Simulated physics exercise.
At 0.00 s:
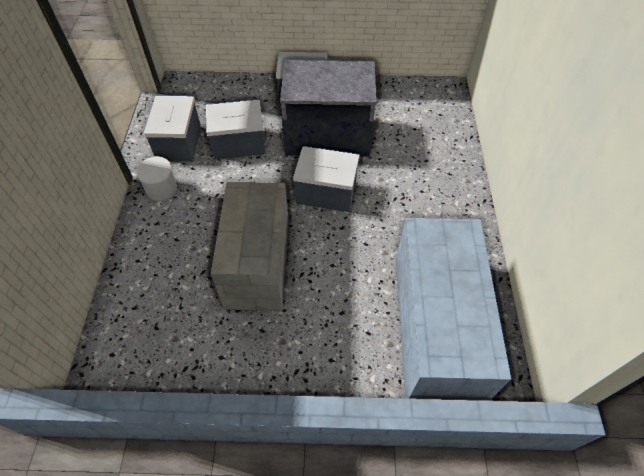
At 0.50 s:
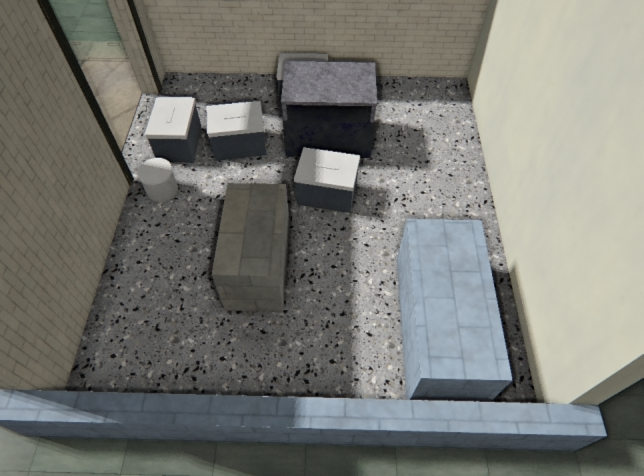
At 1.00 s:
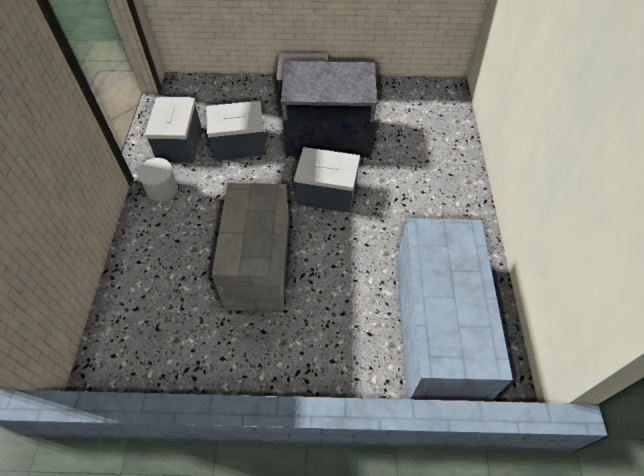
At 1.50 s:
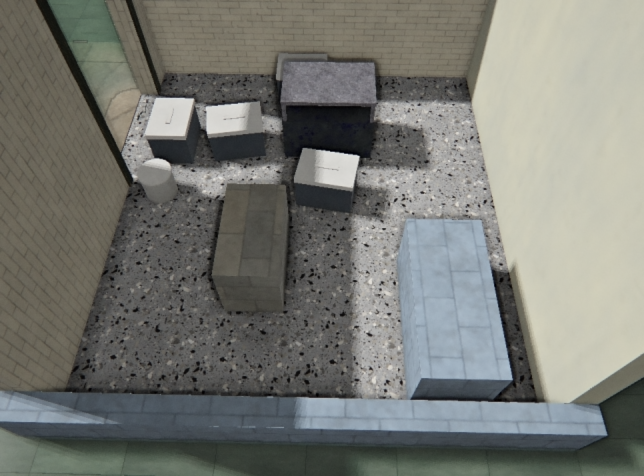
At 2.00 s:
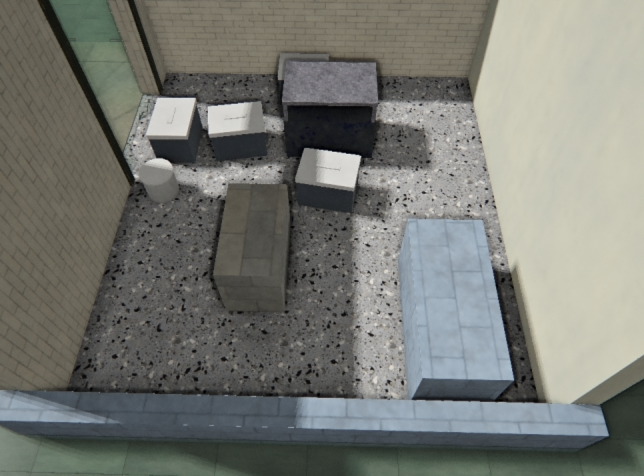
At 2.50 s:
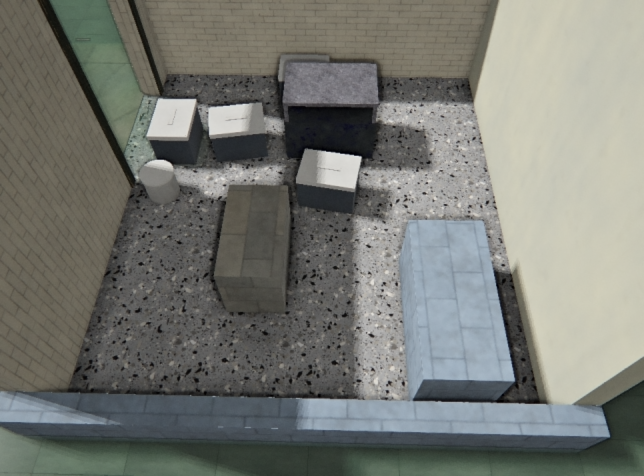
Greenish water spreads outside the room and edges in at the doorway while the boxes stay still.
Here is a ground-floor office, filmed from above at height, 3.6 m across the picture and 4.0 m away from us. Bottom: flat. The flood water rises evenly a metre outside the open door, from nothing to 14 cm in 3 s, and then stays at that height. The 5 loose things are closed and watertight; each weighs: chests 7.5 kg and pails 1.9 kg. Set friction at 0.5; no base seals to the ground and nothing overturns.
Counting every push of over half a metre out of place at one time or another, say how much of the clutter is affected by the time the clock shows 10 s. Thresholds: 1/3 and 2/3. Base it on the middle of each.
It's going to be most of them, two thirds or beyond.
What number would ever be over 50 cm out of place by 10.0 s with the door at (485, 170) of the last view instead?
The answer would then be 3.
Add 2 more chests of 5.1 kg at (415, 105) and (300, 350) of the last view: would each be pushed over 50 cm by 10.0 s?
In that order: Beyond the mark, within the mark.
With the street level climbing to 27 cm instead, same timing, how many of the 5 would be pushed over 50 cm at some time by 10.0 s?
That would give 5.
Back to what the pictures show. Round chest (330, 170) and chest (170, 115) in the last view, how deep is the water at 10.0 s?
First about 8 cm, second about 3 cm.
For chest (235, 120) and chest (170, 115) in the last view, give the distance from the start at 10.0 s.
In turn: 200 cm, 150 cm.
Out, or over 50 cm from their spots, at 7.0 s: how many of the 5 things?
3.
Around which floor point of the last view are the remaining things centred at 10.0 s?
At about (306, 252).
After 3.5 s 0 of 5 are over 50 cm from their spots; 0 afloat.
After 4.5 s 0 of 5 are over 50 cm from their spots; 1 afloat.
After 7.0 s 3 of 5 are over 50 cm from their spots; 2 afloat.
After 10.0 s 4 of 5 are over 50 cm from their spots, and 4 have been at some point; 3 afloat.
